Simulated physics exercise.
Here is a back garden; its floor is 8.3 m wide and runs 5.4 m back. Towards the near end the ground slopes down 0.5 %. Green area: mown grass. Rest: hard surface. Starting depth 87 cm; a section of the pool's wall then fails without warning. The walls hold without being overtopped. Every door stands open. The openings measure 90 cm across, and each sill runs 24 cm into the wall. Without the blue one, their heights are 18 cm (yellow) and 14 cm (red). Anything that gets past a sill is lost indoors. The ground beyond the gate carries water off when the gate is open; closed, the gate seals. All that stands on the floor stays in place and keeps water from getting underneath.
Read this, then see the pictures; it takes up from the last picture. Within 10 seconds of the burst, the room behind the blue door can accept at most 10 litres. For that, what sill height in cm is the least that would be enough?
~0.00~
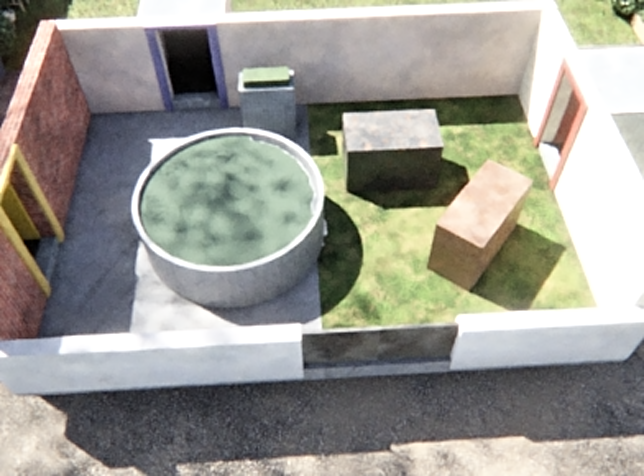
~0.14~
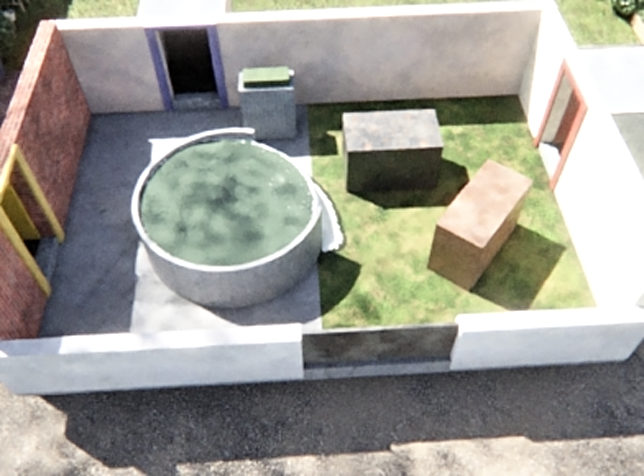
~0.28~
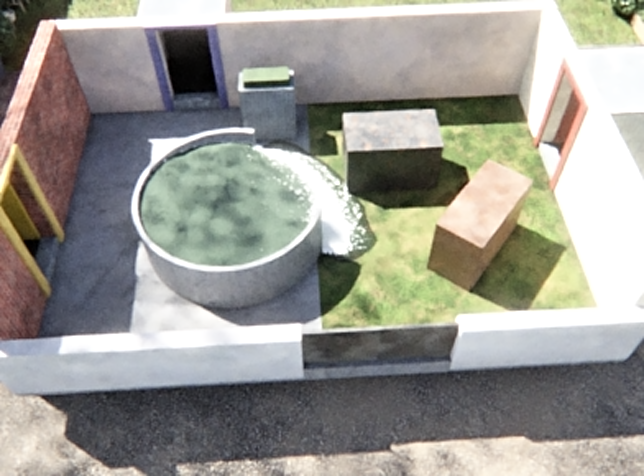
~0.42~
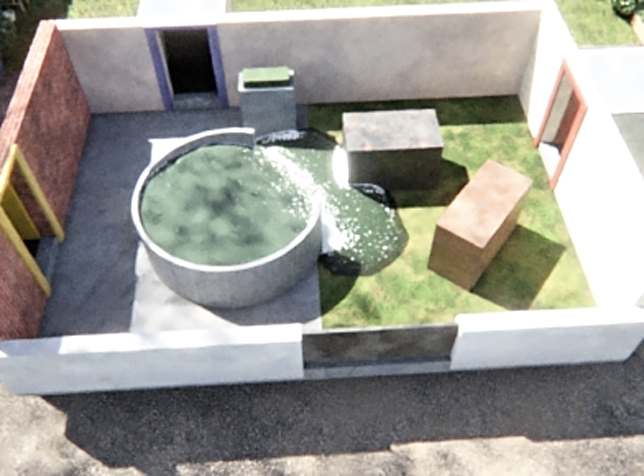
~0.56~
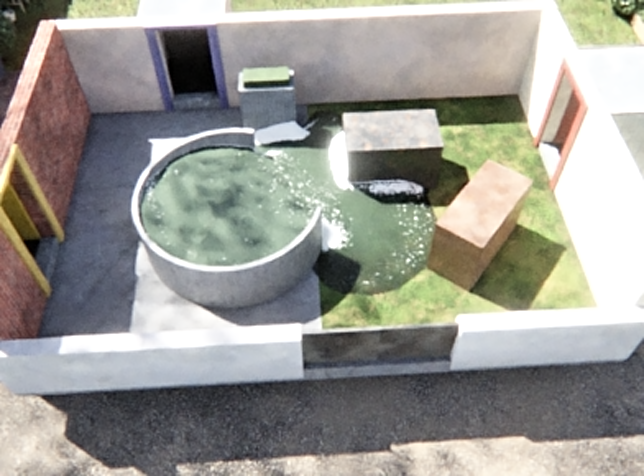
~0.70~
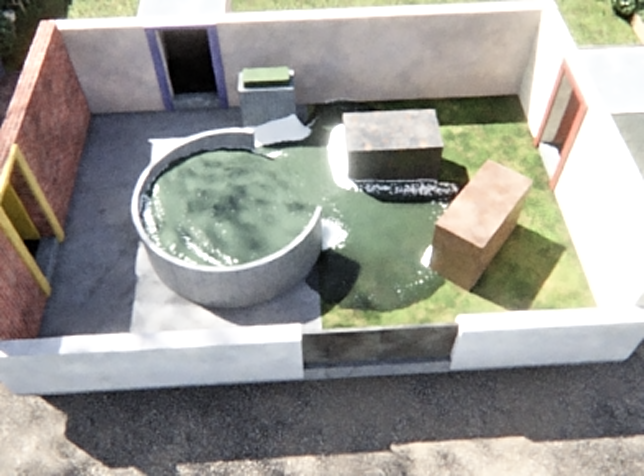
A sill of about 6.5 cm would just do.
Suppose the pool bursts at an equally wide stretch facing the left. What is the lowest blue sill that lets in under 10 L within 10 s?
Roughly 16 cm.
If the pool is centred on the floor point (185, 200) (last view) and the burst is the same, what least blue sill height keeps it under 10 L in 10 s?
It must be around 25 cm tall.
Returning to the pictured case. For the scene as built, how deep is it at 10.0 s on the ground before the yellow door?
You'd measure close to 20.0 cm there.
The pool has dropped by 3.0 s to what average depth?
Some 27 cm.
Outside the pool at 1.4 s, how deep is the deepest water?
62 cm.
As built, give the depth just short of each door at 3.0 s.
Reading in centimetres: Blue = 11, yellow = 0, red = 24.
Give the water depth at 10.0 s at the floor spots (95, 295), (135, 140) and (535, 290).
Depth: About 19, 8, 12 cm.
After 1.4 s water covers 40 % of the floor, deepest (62 cm) near (333, 184); 1 cm at the blue door, 0 litres in over its 19 cm sill.
After 3.0 s water covers 75 % of the floor, deepest (39 cm) near (492, 101); 11 cm at the blue door, 0 litres in over its 19 cm sill.
After 10.0 s water covers 100 % of the floor, deepest (22 cm) near (56, 368); 6 cm at the blue door, 0 litres in over its 19 cm sill.
At the blue door as built, the water arrived by 1.4 s and peaked near 12 cm at 2.8 s.
With a sill of 6 cm, 13 litres would have come in within the 10 s; with 8 cm, 5 litres. So under 10 litres takes about 6.5 cm.
